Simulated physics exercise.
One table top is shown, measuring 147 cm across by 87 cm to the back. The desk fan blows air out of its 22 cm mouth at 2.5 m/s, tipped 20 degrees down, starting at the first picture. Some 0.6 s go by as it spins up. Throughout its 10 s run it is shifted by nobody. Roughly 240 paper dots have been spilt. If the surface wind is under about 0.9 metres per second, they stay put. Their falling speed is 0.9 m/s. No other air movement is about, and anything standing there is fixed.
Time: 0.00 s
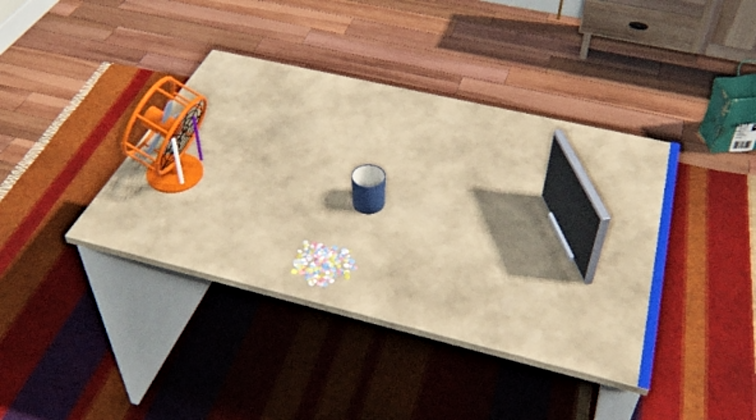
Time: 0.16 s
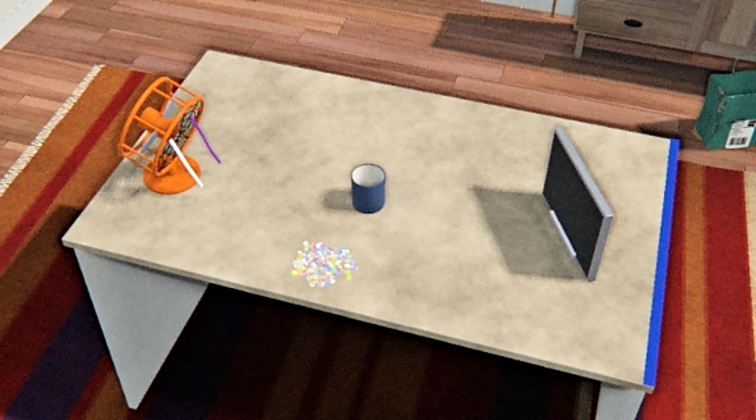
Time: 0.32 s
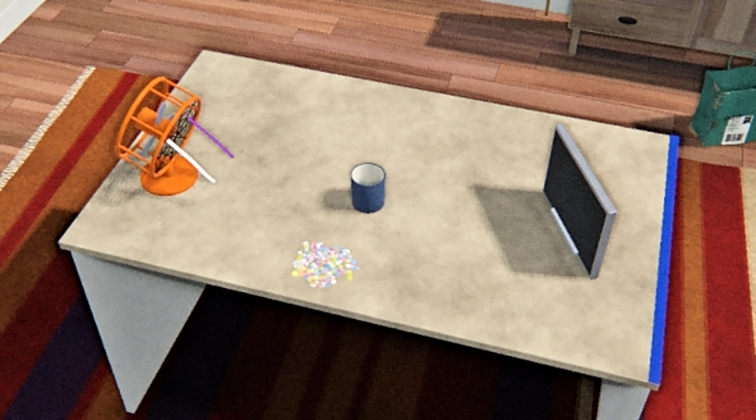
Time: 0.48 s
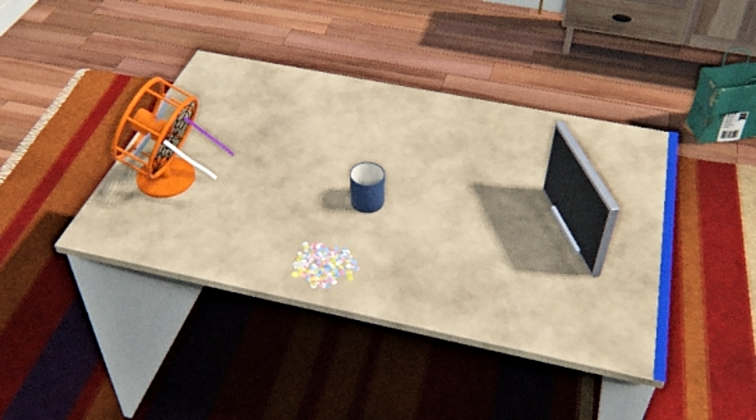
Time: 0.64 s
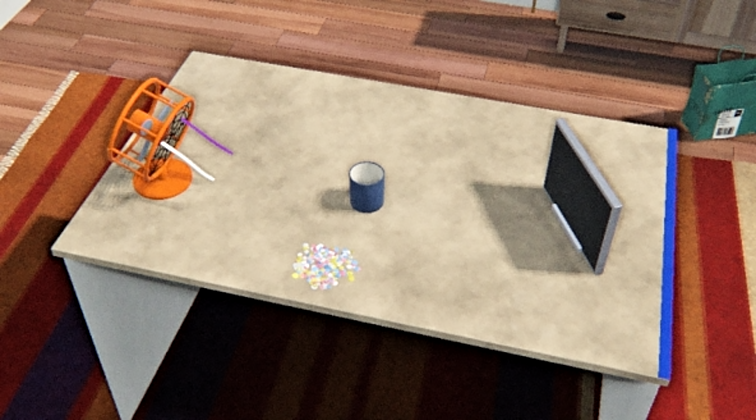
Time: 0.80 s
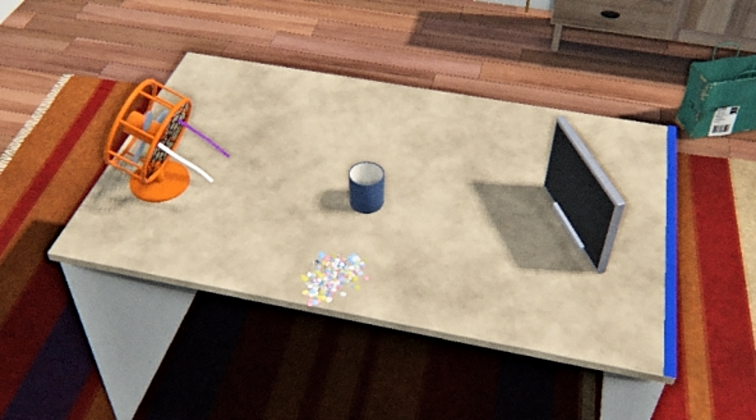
A pale stone-patterned table with one bright blue edge stands on a striped red and orange rug over a wooden floor, seen from above at an angle. An orange desk fan with white and purple streamers sits at left, a blue mug in the middle, pastel paper dots nearer the front, and an open dark-screened laptop at right. The streamers lift and stretch out from the fan as the camera drifts slightly, then many dots shift a little rightward and toward the front edge.
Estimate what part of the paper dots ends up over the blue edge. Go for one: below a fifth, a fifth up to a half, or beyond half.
Below a fifth.
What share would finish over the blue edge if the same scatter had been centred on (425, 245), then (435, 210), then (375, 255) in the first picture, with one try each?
About 60, 20 and 40 in a hundred, in that order.
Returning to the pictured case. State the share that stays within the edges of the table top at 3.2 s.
Roughly 0 per cent.
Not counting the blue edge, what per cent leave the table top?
My best guess is roughly 100 %.
After 2.0 s the count stands so, 0 % are over the blue edge.
After 3.2 s the count stands so, 0 % are over the blue edge.
After 5.5 s the count stands so, 0 % are over the blue edge.
After 10.0 s, at the end, 0 % are over the blue edge.
